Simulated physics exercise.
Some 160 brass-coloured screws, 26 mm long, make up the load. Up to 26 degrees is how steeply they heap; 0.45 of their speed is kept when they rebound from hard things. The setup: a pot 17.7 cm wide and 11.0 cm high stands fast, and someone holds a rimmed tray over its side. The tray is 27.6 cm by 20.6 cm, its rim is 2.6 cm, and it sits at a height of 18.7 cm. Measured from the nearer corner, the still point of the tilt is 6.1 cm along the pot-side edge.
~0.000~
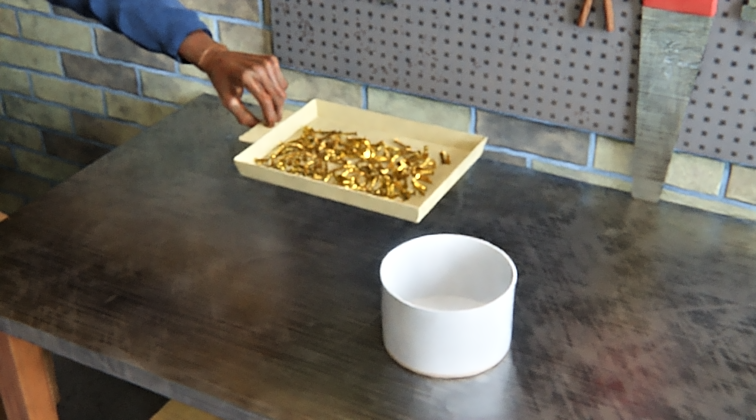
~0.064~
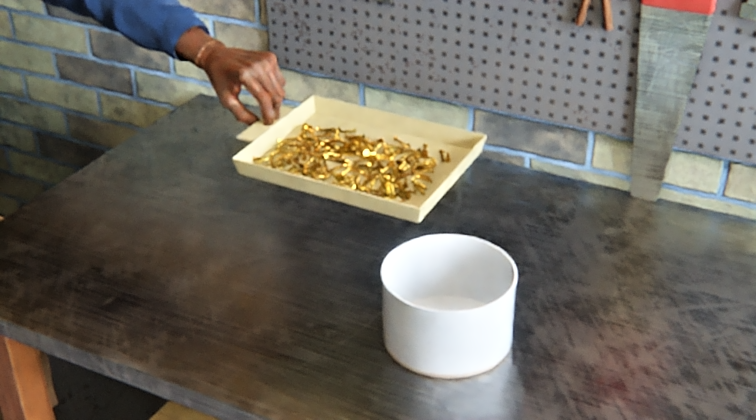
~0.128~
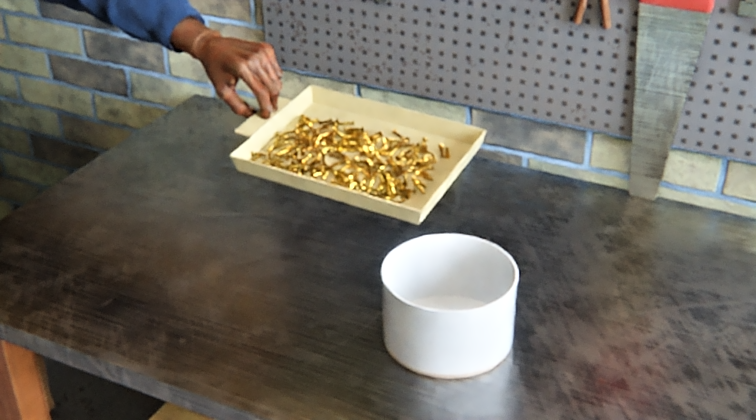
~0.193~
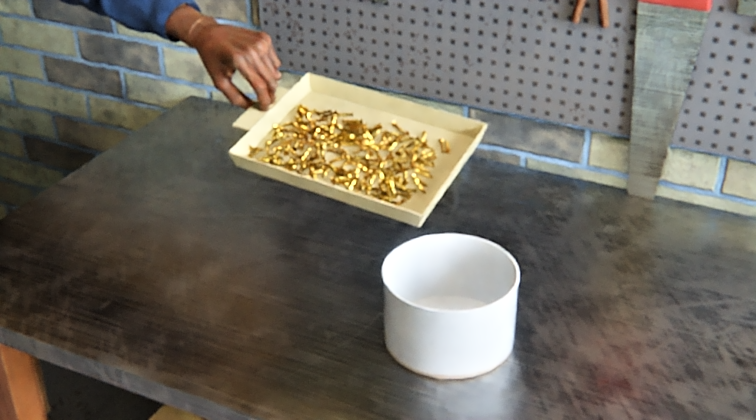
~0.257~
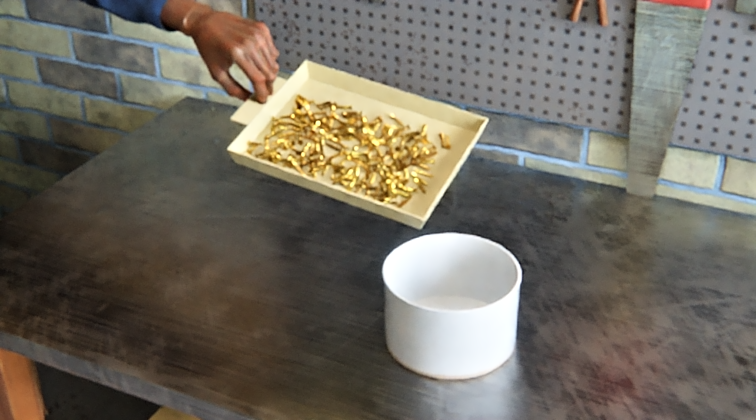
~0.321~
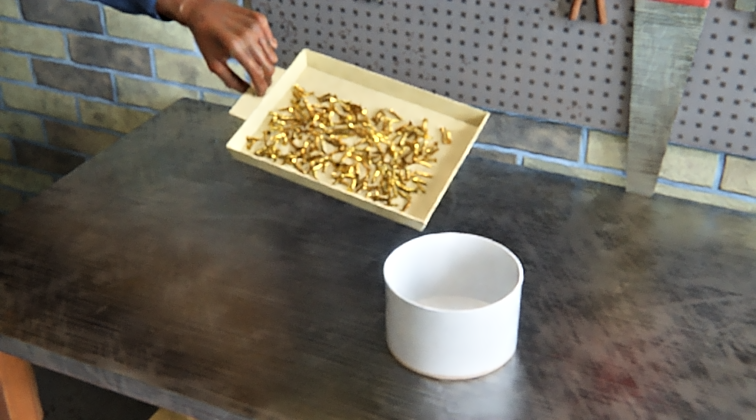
A hand gripping a shallow cream tray of brass-coloured screws, steadily tilting it down toward a white pot on a dark table.
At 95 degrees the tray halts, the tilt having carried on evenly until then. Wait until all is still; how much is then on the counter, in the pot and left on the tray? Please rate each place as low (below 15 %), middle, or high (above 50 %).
Counter: Middle, pot: High, tray: Low.
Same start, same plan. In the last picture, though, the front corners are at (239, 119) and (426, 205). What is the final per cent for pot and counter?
You'd end with pot at 60 and counter at 40.
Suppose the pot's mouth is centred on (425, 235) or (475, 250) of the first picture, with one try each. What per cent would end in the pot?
Around 35 per cent, then around 25 per cent.
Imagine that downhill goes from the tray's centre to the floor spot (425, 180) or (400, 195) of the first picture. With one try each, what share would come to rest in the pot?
That would be close to 50 per cent and then close to 100 per cent.
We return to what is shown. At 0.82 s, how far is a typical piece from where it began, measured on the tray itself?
About 8 cm.
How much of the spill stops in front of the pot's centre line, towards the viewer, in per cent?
Some 100 per cent.
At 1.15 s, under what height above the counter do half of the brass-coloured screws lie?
Median height: Approx. 18 cm.
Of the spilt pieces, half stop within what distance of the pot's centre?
Some 14 cm, give or take.
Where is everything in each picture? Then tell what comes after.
Tray tilt 0 degrees, front corners at (240, 158) and (417, 205); middle of the pieces at (359, 167); pot at (448, 271), in the first frame.
Tray tilt 1 degrees, front corners at (238, 157) and (418, 205); middle of the pieces at (358, 165), in the second frame.
Tray tilt 5 degrees, front corners at (237, 154) and (419, 208), lowest corner right front; middle of the pieces at (358, 161), in the third frame.
Tray tilt 10 degrees, front corners at (235, 151) and (420, 211), lowest corner right front; middle of the pieces at (357, 157), in the fourth frame.
Tray tilt 14 degrees, front corners at (234, 147) and (421, 214), lowest corner right front; middle of the pieces at (357, 153), in the fifth frame.
Tray tilt 19 degrees, front corners at (233, 144) and (423, 217), lowest corner right front; middle of the pieces at (357, 149); pot at (453, 270). Its pace works out near 75 degrees a second, in the sixth frame.
After 0.82 s, tilt 55 degrees; the tray holds 100 %, the pot 0 %.
After 1.15 s, tilt 79 degrees; the tray holds 90 %, the pot 5 %.
After 1.58 s, tilt 95 degrees; the tray holds 0 %, the pot 70 %.
By 2.4 s all is still; counter 30 %, pot 70 %, tray 0 %.
